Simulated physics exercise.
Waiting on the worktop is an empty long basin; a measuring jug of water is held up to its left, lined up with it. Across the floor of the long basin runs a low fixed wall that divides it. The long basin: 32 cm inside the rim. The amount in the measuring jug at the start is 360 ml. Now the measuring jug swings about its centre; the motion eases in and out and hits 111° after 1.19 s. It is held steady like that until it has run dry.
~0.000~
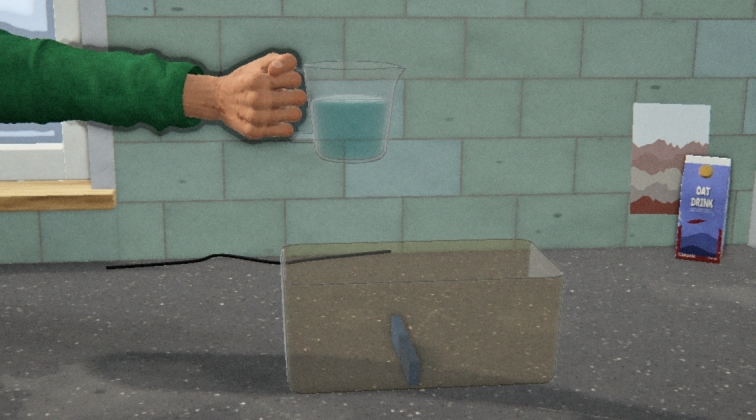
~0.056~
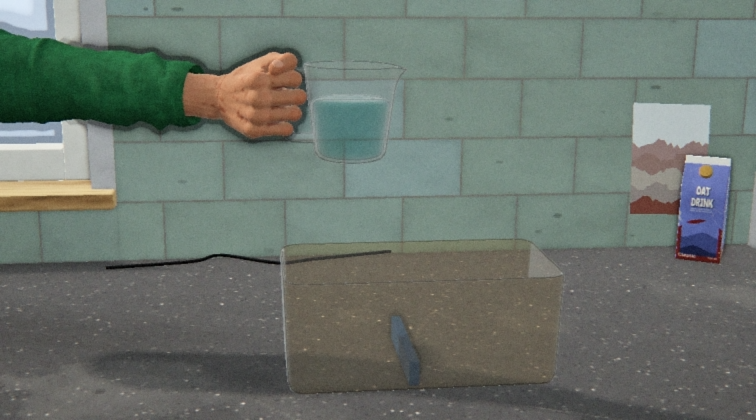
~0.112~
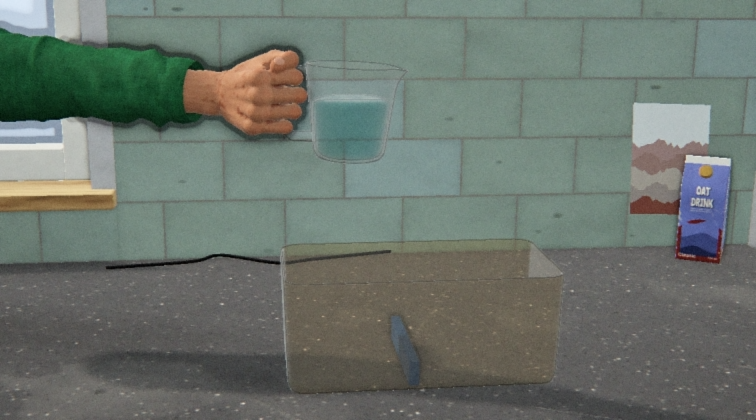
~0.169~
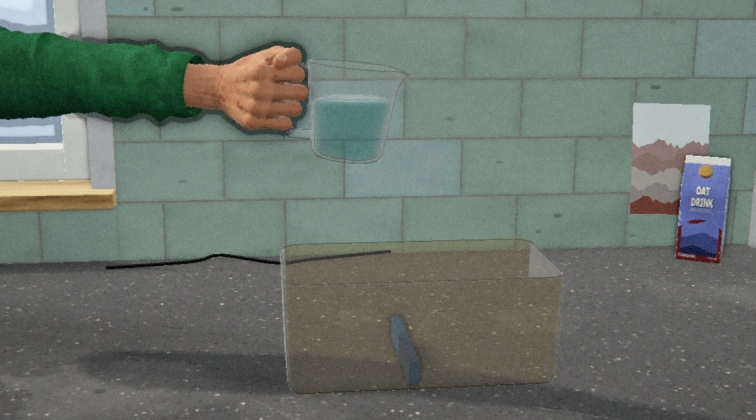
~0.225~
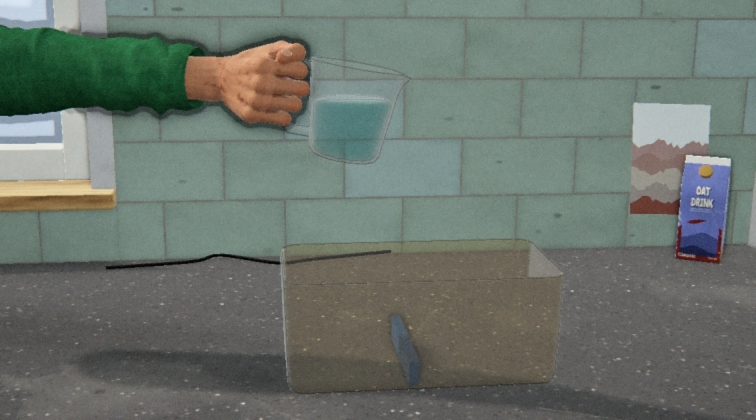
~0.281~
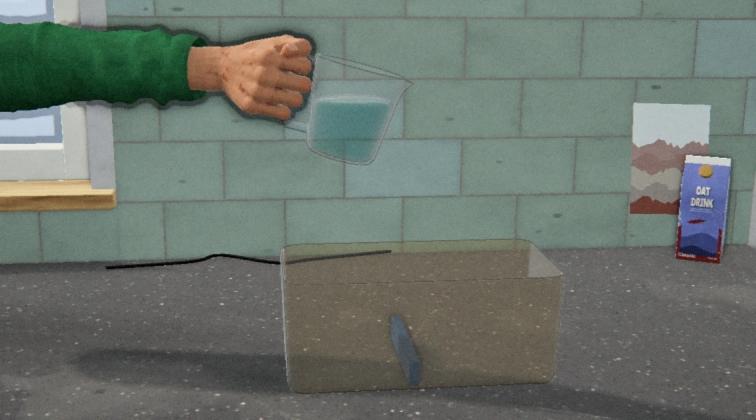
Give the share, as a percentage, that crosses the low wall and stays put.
Around 86 %.
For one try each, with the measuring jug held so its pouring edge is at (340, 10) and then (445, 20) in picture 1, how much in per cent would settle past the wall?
Some 65 and 65 per cent, in that order.
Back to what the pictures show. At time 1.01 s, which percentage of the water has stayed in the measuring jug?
Close to 16 in a hundred.
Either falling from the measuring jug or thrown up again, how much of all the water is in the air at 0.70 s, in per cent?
My guess is roughly 16 %.
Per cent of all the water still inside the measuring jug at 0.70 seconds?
Roughly 84 percent.
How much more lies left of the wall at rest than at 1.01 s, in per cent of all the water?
10 %.
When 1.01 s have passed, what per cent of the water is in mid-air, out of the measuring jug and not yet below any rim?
About 24 % of the total.
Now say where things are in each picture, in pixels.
In the first picture, it leans 0°; its right rim is at (407, 67); the water meets the walls at (311, 99) and (390, 99); the long basin's rim runs from (283, 265) to (547, 258); the wall's top is at (405, 339).
In the second picture, it leans 1°; its right rim is at (407, 67); the water meets the walls at (311, 100) and (390, 99).
In the third picture, it leans 2°; its right rim is at (408, 69); the water meets the walls at (311, 100) and (390, 99).
In the fourth picture, it leans 5°; its right rim is at (410, 72); the water meets the walls at (313, 100) and (391, 99).
In the fifth picture, it leans 10°; its right rim is at (413, 77); the water meets the walls at (312, 100) and (392, 100).
In the sixth picture, it leans 15°; its right rim is at (415, 82); the water meets the walls at (313, 101) and (394, 101).
Then, 0.70 s in, the tilt is 71° and 84 per cent is still to pour, 0 is left of the wall and 0 right of it.
Then, 1.01 s in, the tilt is 105° and 16 per cent is still to pour, 2 is left of the wall and 58 right of it.
Then, 1.34 s in, the tilt is 111° and 0 per cent is still to pour, 11 is left of the wall and 86 right of it.
Then, 1.69 s in, the tilt is 111° and 0 per cent is still to pour, 12 is left of the wall and 86 right of it.
Finally, 12 per cent lies left of the wall, 86 right of it and 2 outside.
